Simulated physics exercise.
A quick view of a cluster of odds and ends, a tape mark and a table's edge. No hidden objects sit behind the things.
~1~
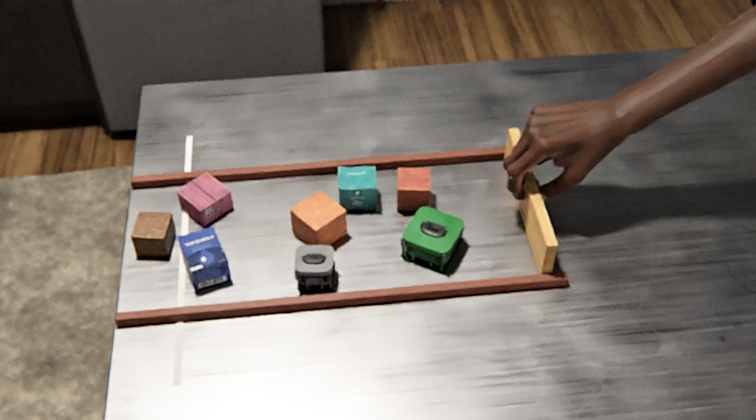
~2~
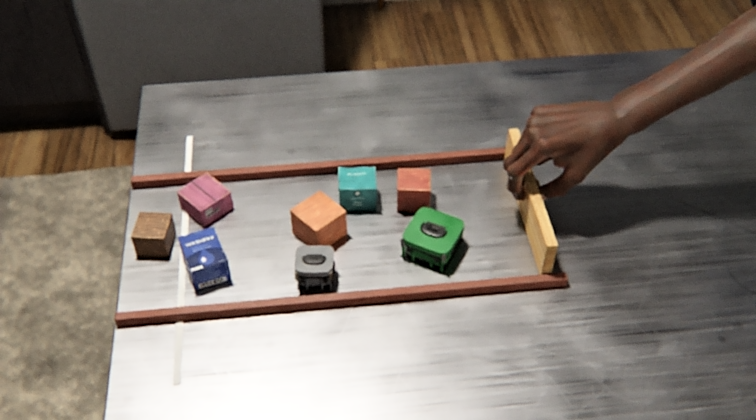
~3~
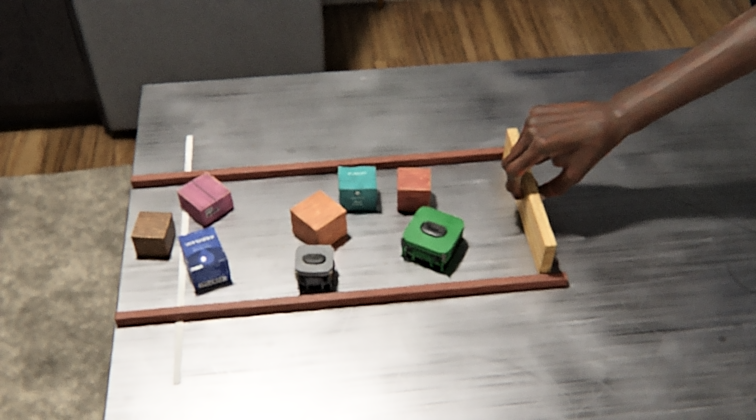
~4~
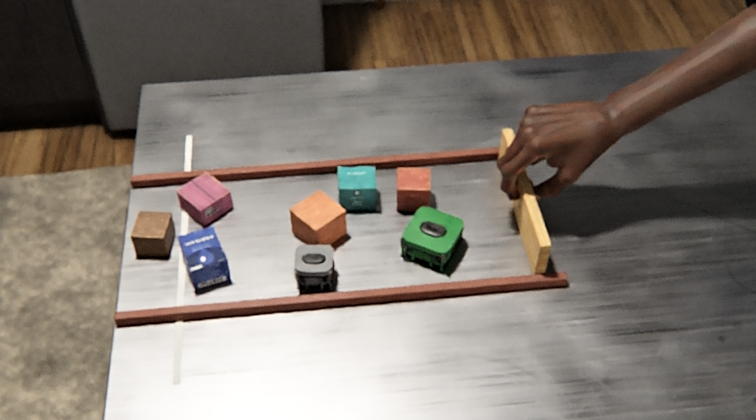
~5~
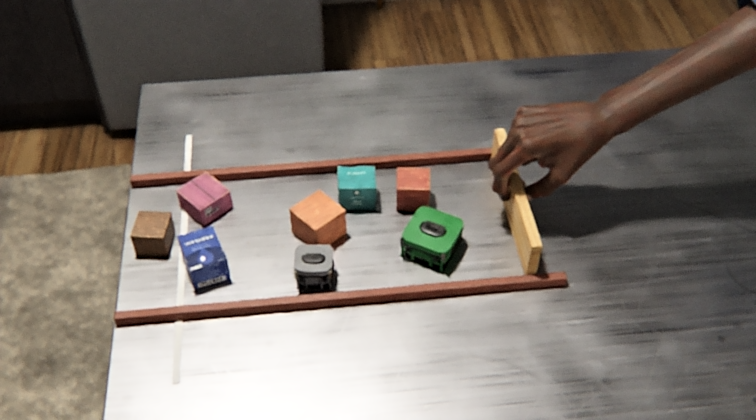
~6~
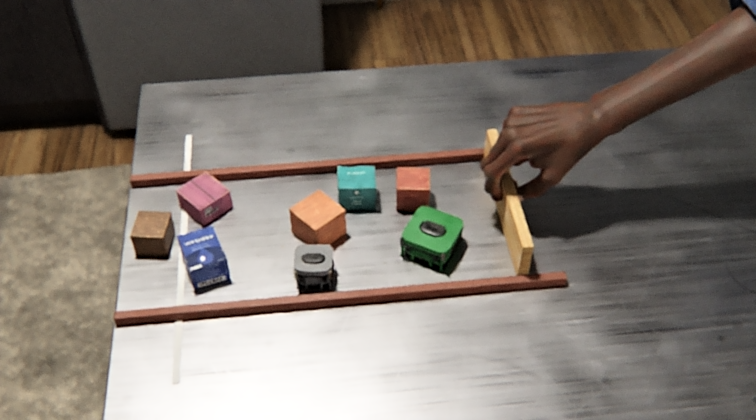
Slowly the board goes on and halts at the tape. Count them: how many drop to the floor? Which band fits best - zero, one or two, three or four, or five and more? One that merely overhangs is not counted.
The band that fits is three or four.
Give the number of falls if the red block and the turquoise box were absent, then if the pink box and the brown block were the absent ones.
That gives 2 in the first case, then 2 in the second.
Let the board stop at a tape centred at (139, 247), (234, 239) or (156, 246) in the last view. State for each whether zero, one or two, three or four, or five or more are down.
Five or over; zero; at least five.
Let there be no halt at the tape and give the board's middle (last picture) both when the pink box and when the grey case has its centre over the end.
Roughly at (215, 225) and roughly at (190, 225).
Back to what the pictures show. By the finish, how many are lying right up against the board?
Count recorded: 2.
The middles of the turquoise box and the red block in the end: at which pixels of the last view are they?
One is at about (130, 201), the other at about (166, 210).
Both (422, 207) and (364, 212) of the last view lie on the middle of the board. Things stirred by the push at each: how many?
At the first spot 2, then 5.
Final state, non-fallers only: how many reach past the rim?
Number: 2.
A little later, none off yet; brown block at rest near (153, 233); pink box at rest near (205, 199); blue box at rest near (204, 257).
Next, none off yet; brown block at rest near (153, 233); pink box shifted a little near (183, 199); blue box shifted a little near (181, 257).
When it is over, the number that fall off is three or four; down, grey case, blue box, pink box and brown block.
